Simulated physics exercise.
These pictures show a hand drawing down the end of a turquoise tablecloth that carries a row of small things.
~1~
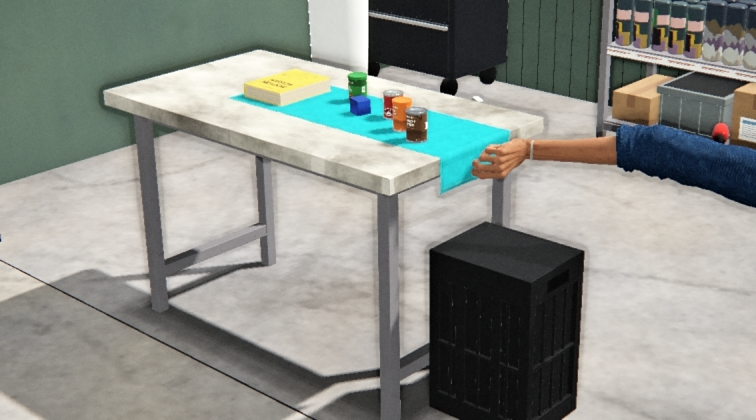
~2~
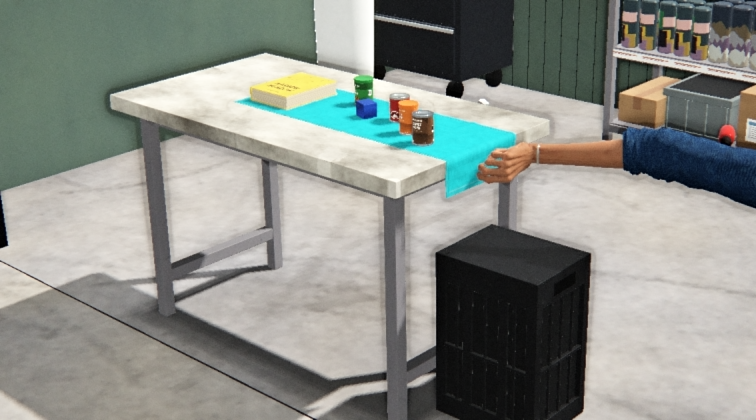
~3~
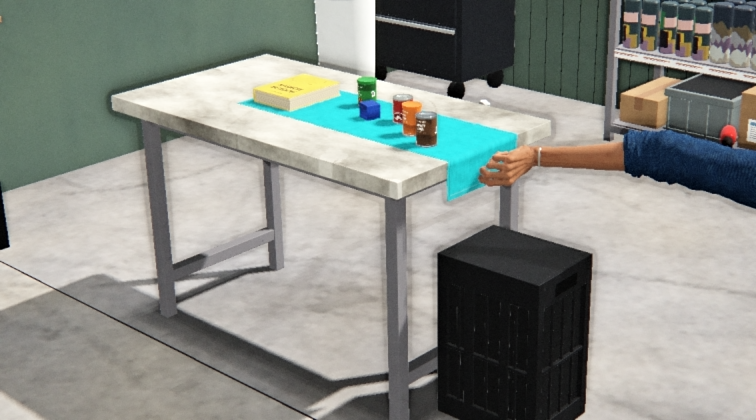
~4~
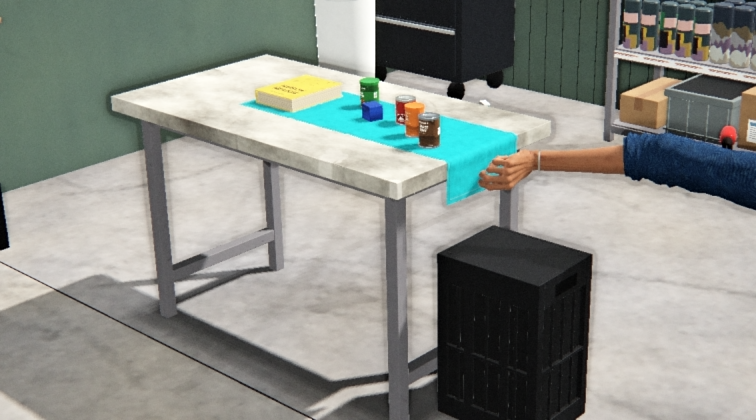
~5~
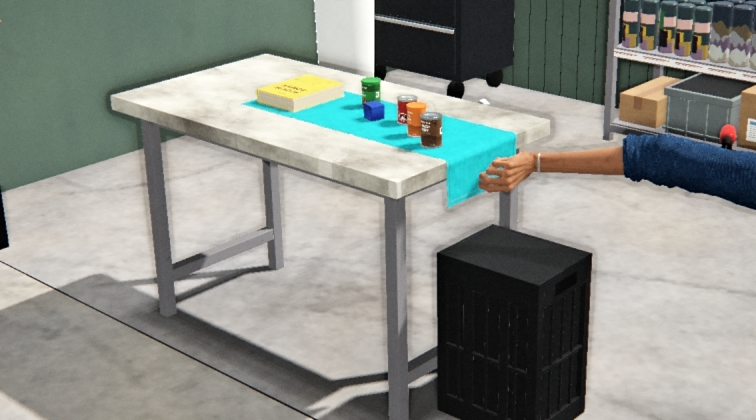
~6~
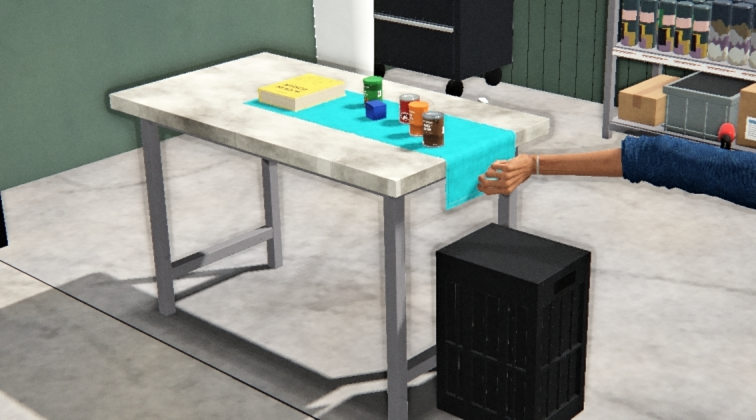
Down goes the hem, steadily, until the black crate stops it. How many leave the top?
The count of fallen things is one.
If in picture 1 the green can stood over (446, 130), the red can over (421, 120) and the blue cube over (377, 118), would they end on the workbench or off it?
The green can drops off, the red can survives, the blue cube survives.
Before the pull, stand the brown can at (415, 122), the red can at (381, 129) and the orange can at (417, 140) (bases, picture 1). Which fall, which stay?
The brown can remains up, the red can holds on, the orange can comes down.
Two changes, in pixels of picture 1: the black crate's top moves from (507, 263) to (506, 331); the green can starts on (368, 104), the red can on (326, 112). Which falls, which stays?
The green can keeps its place on top, the red can does not fall.
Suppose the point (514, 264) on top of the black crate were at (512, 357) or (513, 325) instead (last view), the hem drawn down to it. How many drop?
The count: 4 and 3.
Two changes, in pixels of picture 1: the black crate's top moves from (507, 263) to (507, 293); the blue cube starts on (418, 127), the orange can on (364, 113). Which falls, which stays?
The blue cube falls; the orange can keeps its place on top.
A little later, hem on the crate; brown can gone.
When it is over, hem on the crate; brown can gone. It carries off one.
